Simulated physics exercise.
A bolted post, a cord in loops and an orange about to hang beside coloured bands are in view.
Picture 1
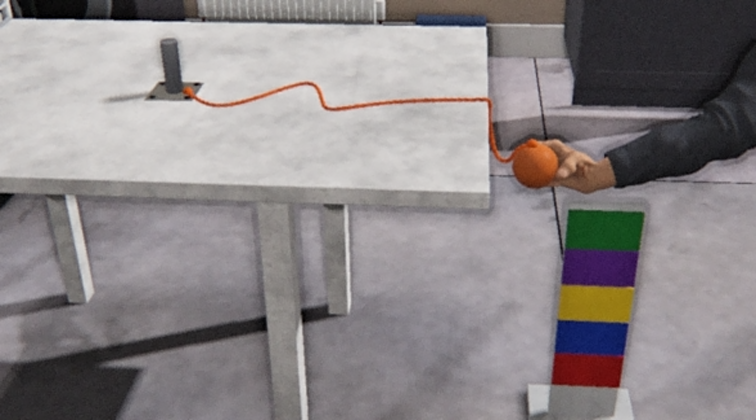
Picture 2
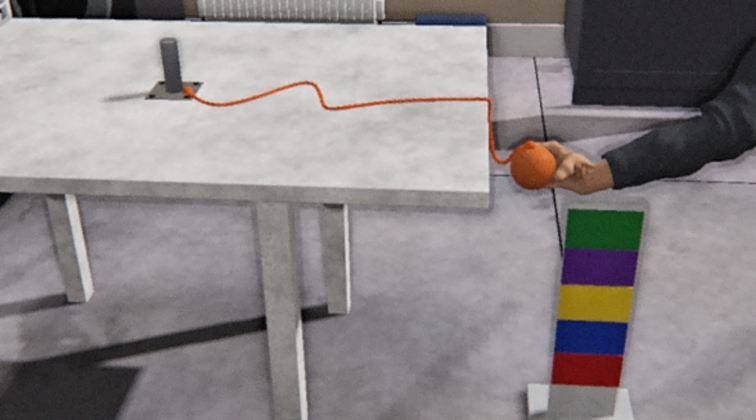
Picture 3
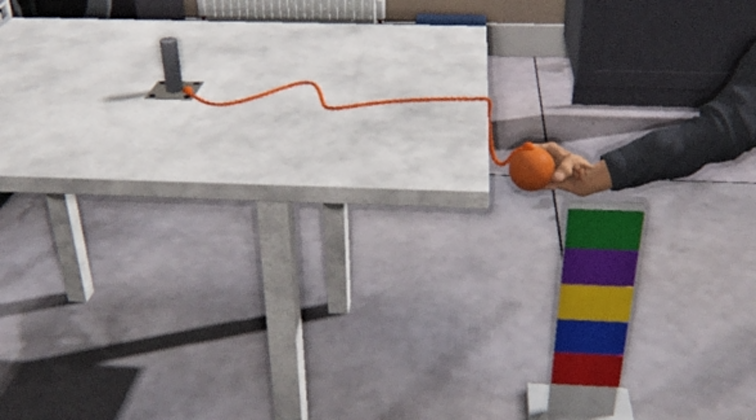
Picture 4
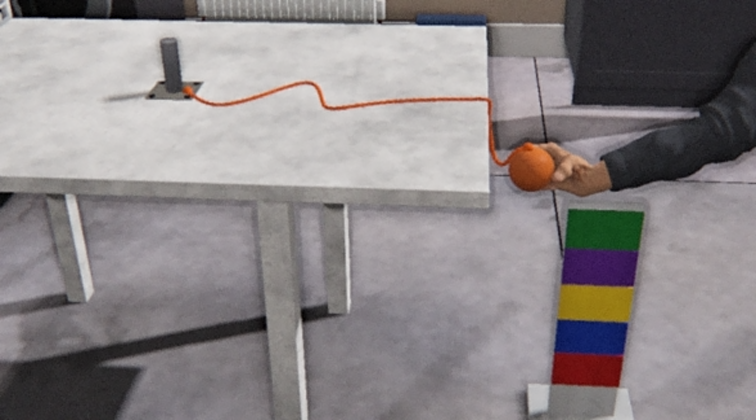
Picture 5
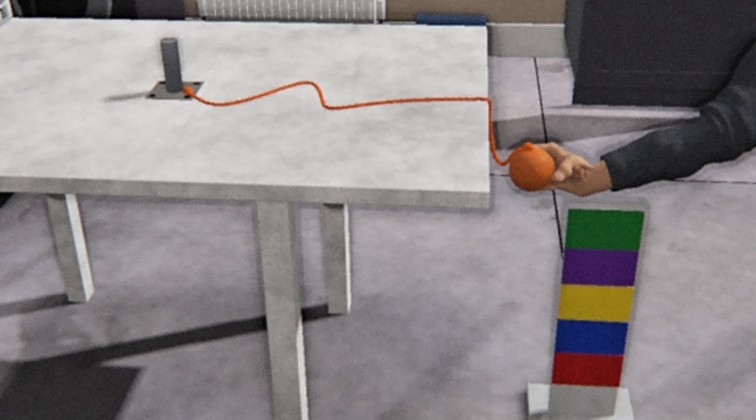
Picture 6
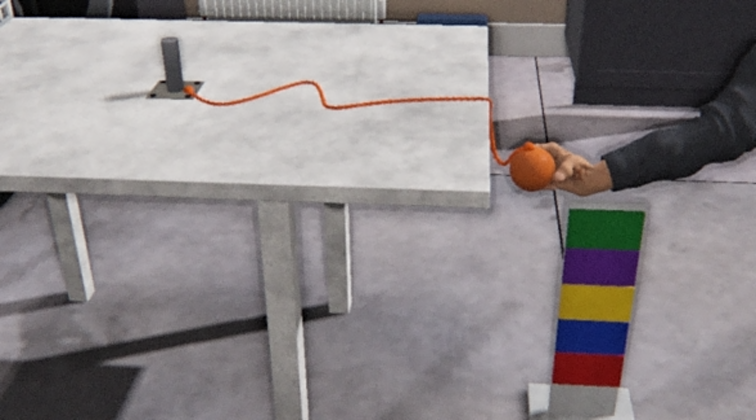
A hand holds an orange ball on a cord almost still beside coloured bands.
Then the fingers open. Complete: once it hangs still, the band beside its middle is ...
... Yellow.
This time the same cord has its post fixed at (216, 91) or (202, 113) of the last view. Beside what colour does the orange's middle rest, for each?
Answer, in order: Blue, blue.
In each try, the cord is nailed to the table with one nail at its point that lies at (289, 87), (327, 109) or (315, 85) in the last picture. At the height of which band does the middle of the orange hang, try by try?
For the first place it's purple, for the second green, and for the third purple.
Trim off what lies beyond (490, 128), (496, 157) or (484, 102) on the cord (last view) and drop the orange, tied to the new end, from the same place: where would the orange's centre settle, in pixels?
Try 1: About (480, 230). Try 2: About (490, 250). Try 3: About (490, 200).
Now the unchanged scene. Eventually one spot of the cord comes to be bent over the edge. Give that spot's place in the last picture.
It is around (405, 101).
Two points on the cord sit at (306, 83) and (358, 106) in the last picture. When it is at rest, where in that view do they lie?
First one close to (338, 98), second close to (441, 103).
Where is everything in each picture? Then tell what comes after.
The first frame shows orange (535, 166); green (605, 232); purple (600, 269); yellow (596, 305); blue (591, 339); red (587, 372).
The second frame shows orange (533, 168); cord through (210, 104) (288, 87) (324, 107) (411, 101) (488, 116).
The third frame shows orange (532, 169).
The fourth frame shows orange (531, 170); cord through (210, 104) (288, 87) (324, 107) (411, 101) (488, 116).
The fifth frame shows orange (531, 170).
The sixth frame shows orange (532, 170); cord through (211, 104) (289, 87) (325, 106) (412, 101) (489, 116).
Early on, orange near (458, 283); level with yellow.
Midway, orange near (497, 296); level with yellow.
Finally, orange near (483, 295); level with yellow. Its middle rests at the yellow band.
